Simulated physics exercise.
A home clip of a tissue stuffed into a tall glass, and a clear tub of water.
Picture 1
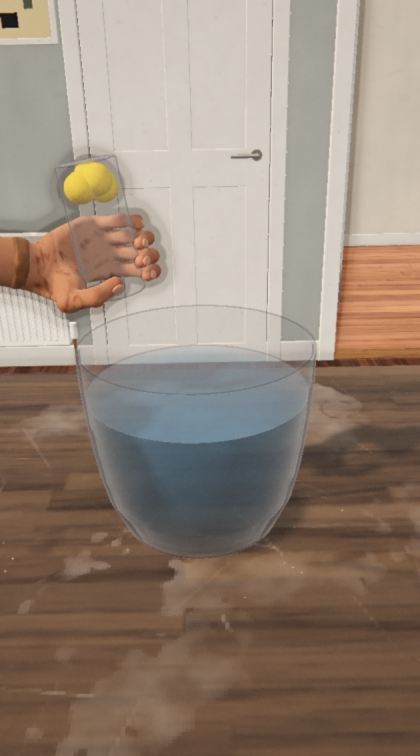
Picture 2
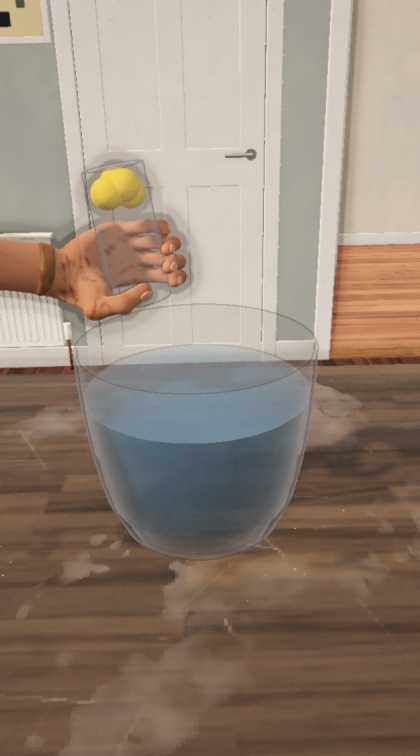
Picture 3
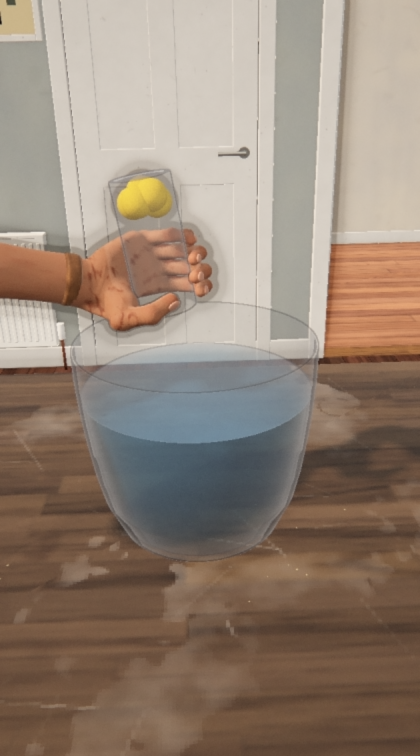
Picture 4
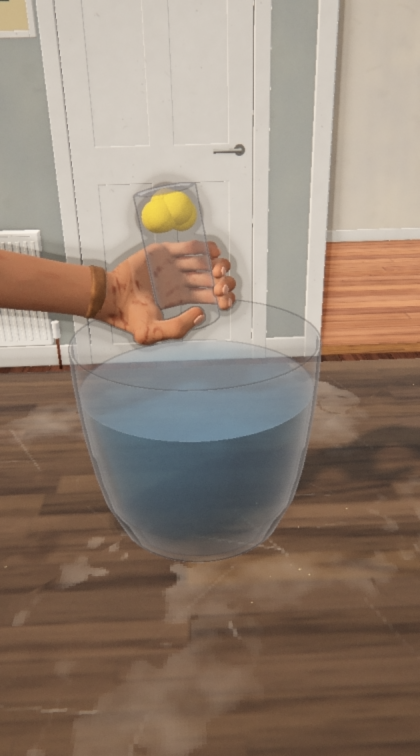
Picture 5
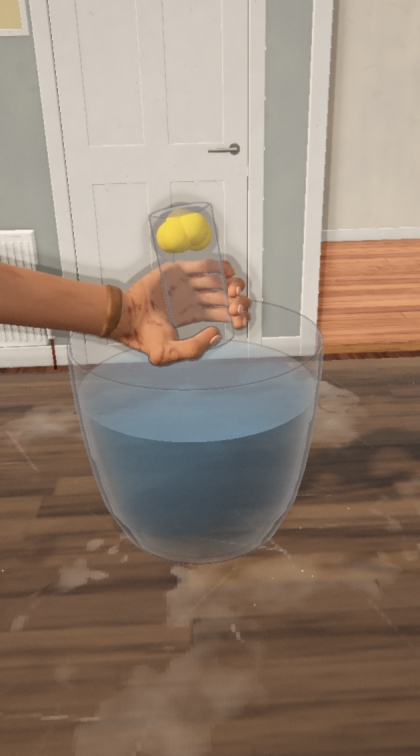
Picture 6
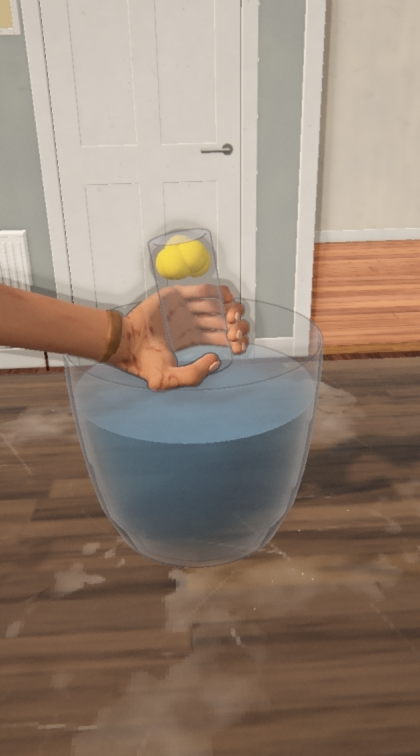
The clip shows a hand holding a tall, clear glass mouth down with a yellow wad in its upper end, moving it right across a clear tub of water, then lowering it to just above the surface.
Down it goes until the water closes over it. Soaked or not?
It stays dry.
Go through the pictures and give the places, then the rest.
The first frame shows tall glass (102, 232) mouth down; above the clear tub.
The second frame shows tall glass (128, 238) mouth down; tissue (117, 186); coming down.
The third frame shows tall glass (155, 248) mouth down; lower.
The fourth frame shows tall glass (179, 261) mouth down; tissue (169, 209); lower still.
The fifth frame shows tall glass (193, 280) mouth down; close to the surface.
The sixth frame shows tall glass (192, 306) mouth down; tissue (183, 256); just over the surface.
Shortly, the tall glass enters the water.
Then, air is trapped inside and holds the level down.
At the finish, the tall glass is under, still full of air, and the tissue is dry.
